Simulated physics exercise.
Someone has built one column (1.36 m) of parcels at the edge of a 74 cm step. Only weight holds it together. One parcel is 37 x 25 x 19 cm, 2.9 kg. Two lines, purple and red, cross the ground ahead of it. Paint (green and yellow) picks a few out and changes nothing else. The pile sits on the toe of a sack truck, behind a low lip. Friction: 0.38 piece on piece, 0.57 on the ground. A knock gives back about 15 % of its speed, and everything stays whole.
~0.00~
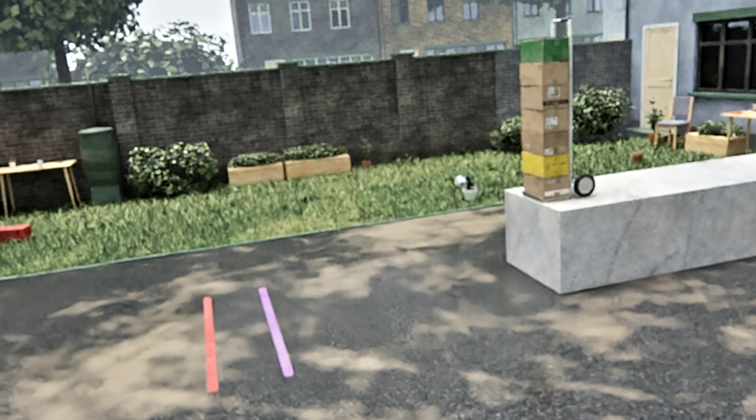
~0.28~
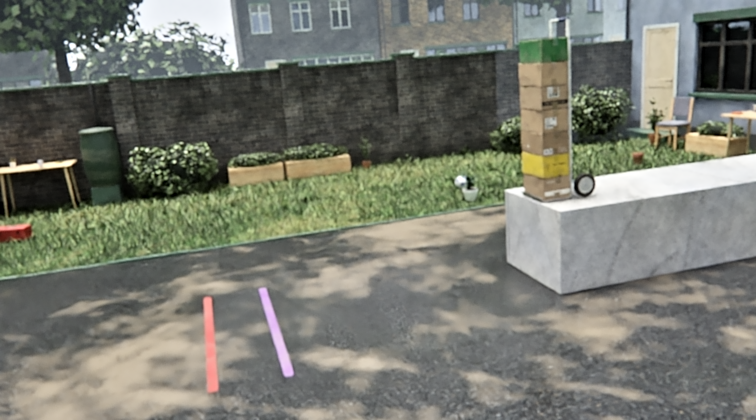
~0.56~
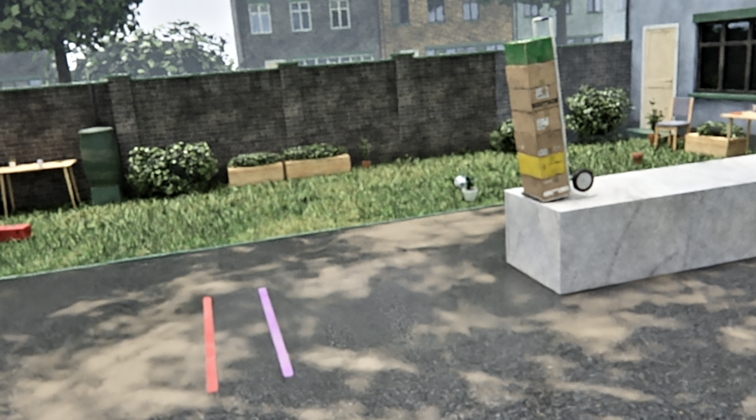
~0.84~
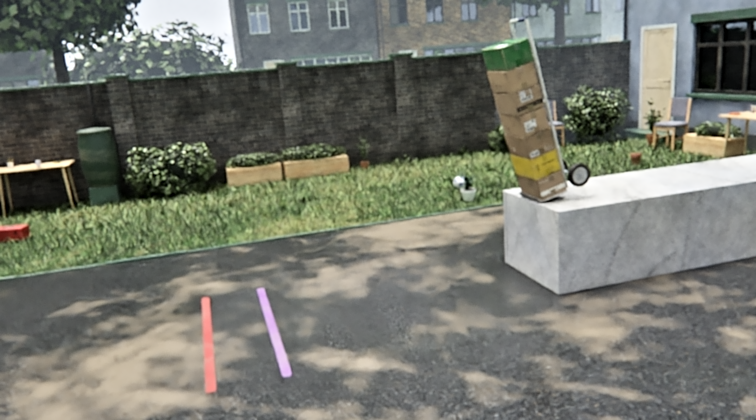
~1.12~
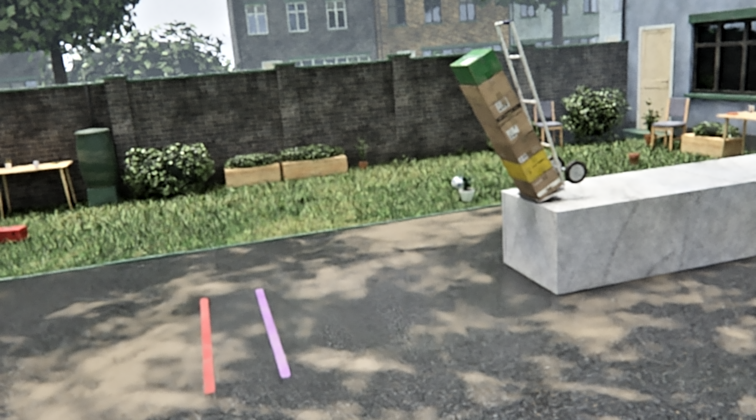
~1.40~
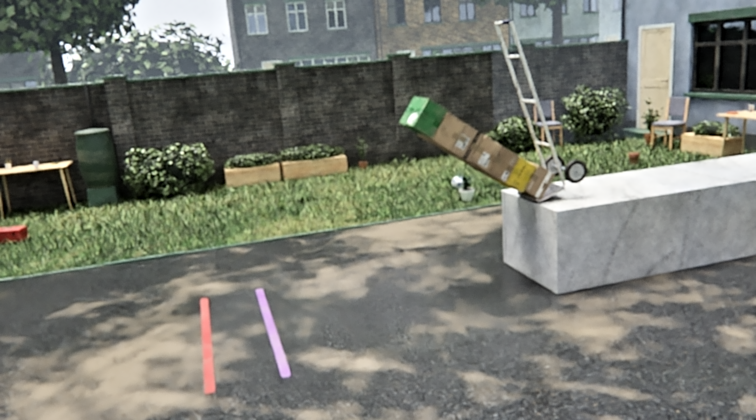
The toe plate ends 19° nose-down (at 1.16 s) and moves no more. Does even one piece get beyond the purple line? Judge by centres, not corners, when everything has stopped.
Nothing gets past the purple line.
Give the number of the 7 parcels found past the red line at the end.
0 of them.
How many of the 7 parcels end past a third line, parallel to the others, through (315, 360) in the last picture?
The count is 0.
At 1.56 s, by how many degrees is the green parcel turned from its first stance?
Roughly 70°.
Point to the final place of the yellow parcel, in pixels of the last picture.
At about (489, 271).
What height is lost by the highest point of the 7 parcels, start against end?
Some 185 cm lower.
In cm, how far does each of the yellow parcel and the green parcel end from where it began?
Moved: Yellow 110, green 260.
After 1.56 s, none of the 7 parcels past the purple line, 7 disturbed; yellow parcel on its side; green parcel 75° from how it stood, 96 cm lower.
After 1.86 s, none of the 7 parcels past the purple line, 7 disturbed; yellow parcel 74° from how it stood, 90 cm lower; green parcel 68° from how it stood, 1.86 m lower.
In the end (3.0 s), none of the 7 parcels past the purple line, 7 disturbed; green parcel on its side; yellow parcel on its side. The farthest middle lies 78 cm short of that line. From the last view, middles, green parcel near (361, 296), yellow parcel near (489, 271).
